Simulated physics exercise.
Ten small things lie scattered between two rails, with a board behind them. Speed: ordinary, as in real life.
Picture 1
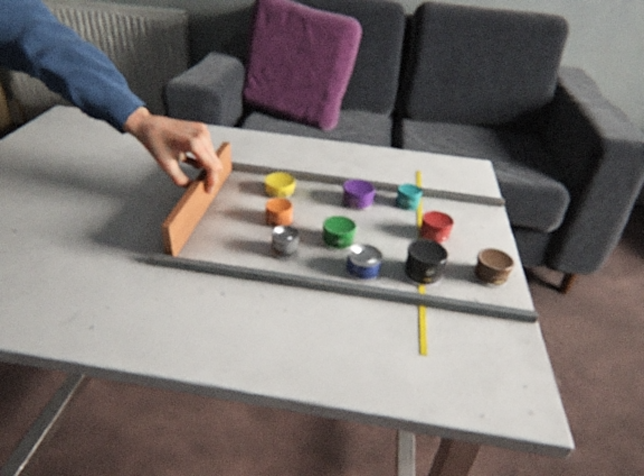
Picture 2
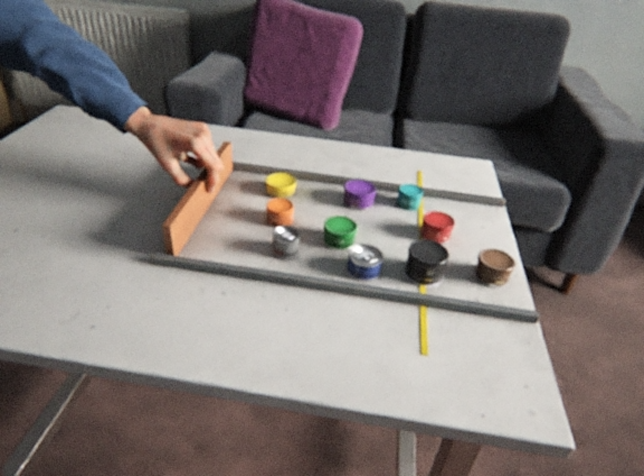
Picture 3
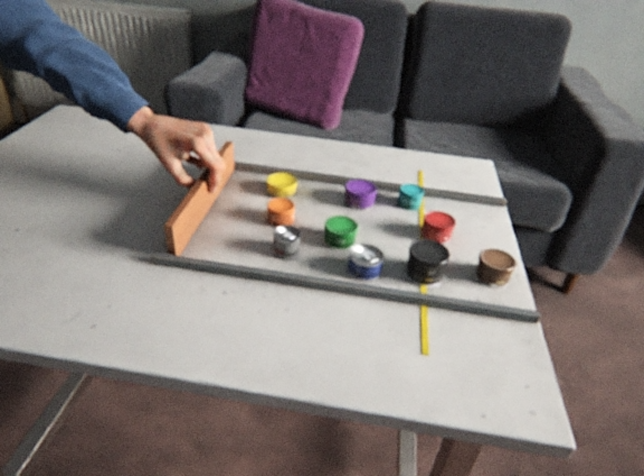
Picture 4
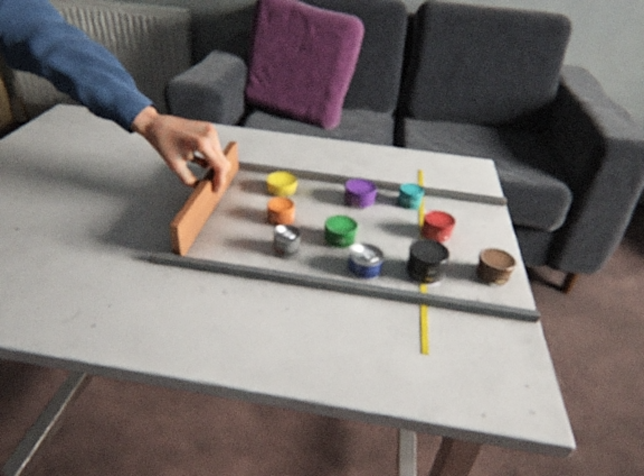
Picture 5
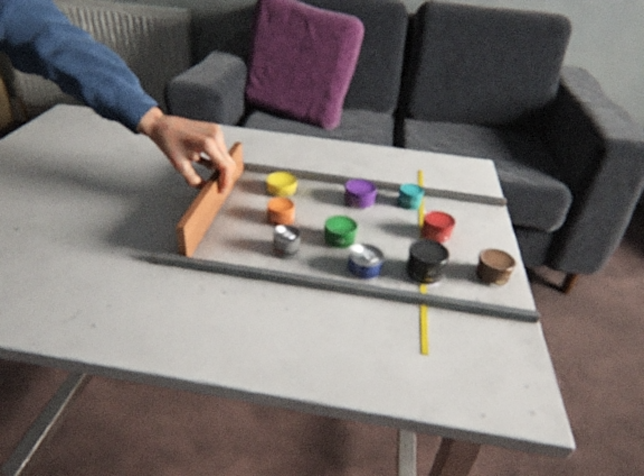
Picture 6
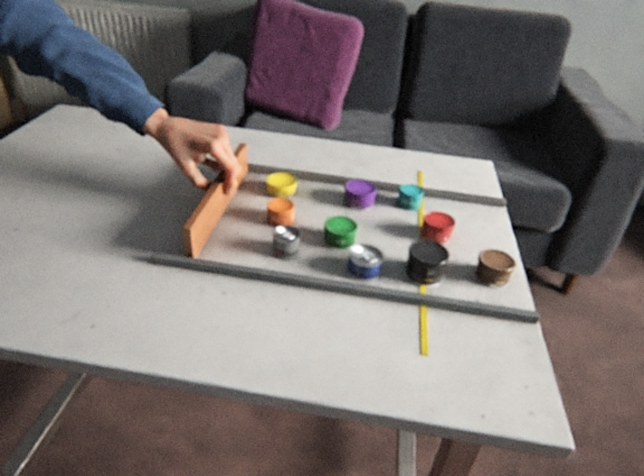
An orange board, held upright by a hand reaching in from the left, slid slightly to the right between two rails on a table, while the small colourful tins in front of it stayed put.
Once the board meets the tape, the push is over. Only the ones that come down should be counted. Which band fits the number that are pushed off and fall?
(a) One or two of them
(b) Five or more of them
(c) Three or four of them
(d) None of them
Answer: D.
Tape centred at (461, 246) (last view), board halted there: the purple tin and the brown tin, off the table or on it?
Purple tin still up; brown tin down.
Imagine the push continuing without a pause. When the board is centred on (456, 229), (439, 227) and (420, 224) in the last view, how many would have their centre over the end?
1; 0; 0.
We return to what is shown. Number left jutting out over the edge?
Things overhanging at the end: 0.
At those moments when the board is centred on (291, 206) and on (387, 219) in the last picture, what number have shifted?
3 by the first point, 8 by the second.
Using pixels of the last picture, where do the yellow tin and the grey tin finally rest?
Result: One about (438, 210), other about (438, 262).
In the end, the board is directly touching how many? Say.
The number is 5.
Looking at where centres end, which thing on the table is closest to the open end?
The foremost one is the brown tin.
Soon after, none off yet; brown tin at rest near (494, 268); red tin at rest near (437, 228); black tin at rest near (426, 263).
After that, none off yet; brown tin at rest near (494, 268); red tin at rest near (437, 228); black tin moving near (434, 262).
In the end, the number that fall off is zero.
